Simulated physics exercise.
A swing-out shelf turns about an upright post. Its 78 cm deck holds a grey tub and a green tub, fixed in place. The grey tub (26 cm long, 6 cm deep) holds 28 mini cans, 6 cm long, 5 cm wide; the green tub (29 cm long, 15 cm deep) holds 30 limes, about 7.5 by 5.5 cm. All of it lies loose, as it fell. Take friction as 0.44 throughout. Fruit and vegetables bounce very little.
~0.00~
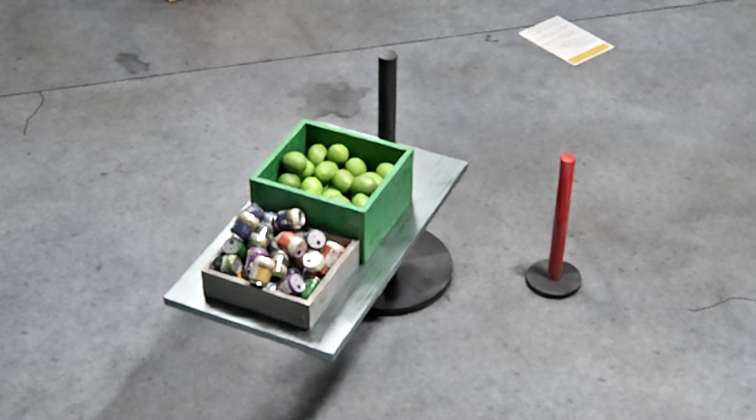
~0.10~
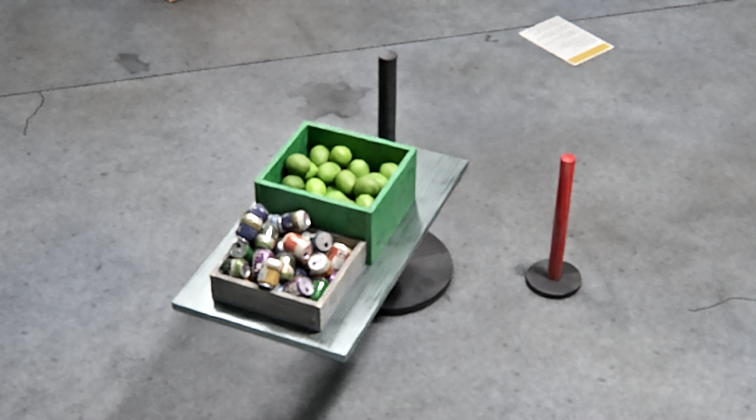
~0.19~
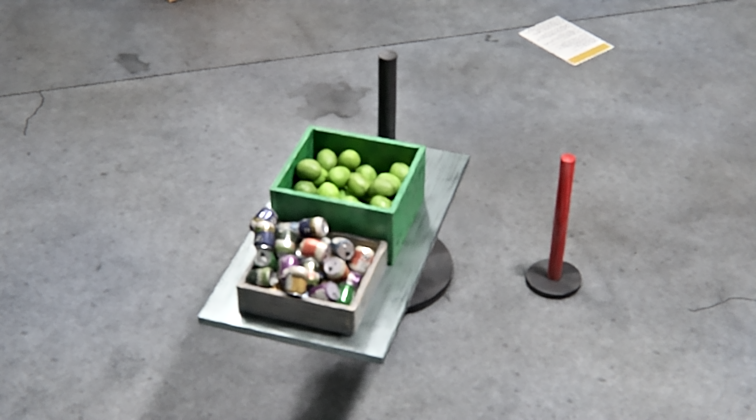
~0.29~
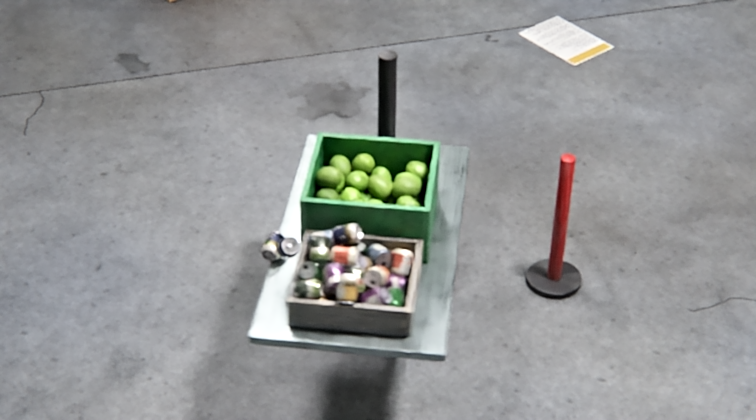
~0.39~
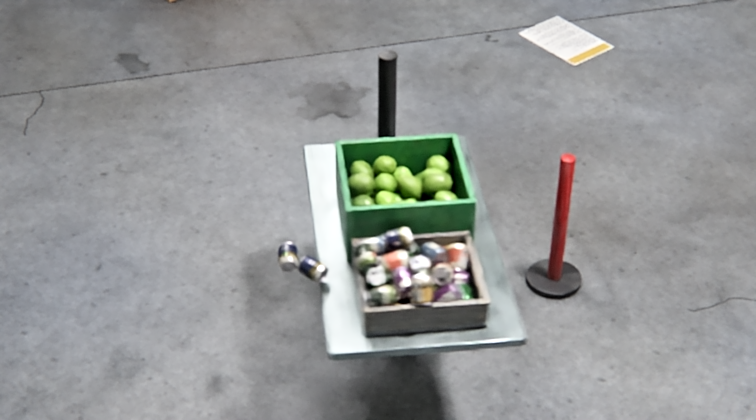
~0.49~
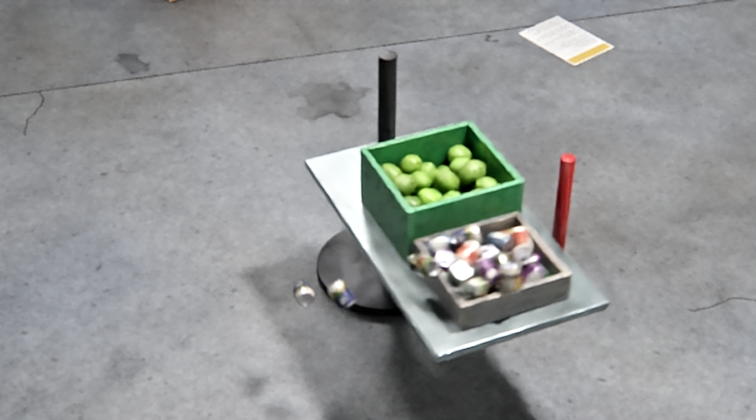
A pale, flat shelf mounted by an upright black post stands over a grey concrete floor, seen from above by a camera that stays still. On it a green box of green limes sits behind a greyish tub of small mixed-colour cans, with a red post to the right and a paper sheet beyond. The shelf swings rightward around the post, slowly then faster, carrying both boxes, while a few cans leave the tub's left side and drop to the floor.
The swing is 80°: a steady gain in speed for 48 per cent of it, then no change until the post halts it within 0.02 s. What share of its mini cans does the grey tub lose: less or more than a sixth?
It sheds more than a sixth of them.
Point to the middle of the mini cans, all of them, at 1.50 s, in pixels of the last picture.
At about (600, 213).
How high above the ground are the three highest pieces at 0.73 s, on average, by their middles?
Roughly 60 cm.
After 0.65 s, the shelf hits the red post.
After 0.73 s, grey tub 23 in, 5 out and green tub 30 in, 0 out.
After 0.85 s, grey tub 19 in, 9 out and green tub 30 in, 0 out.
After 1.07 s, grey tub 17 in, 11 out and green tub 30 in, 0 out.
When it is over (at 1.50 s), grey tub 17 in, 11 out and green tub 30 in, 0 out. Asked share, 11 of 28, 39 per cent.
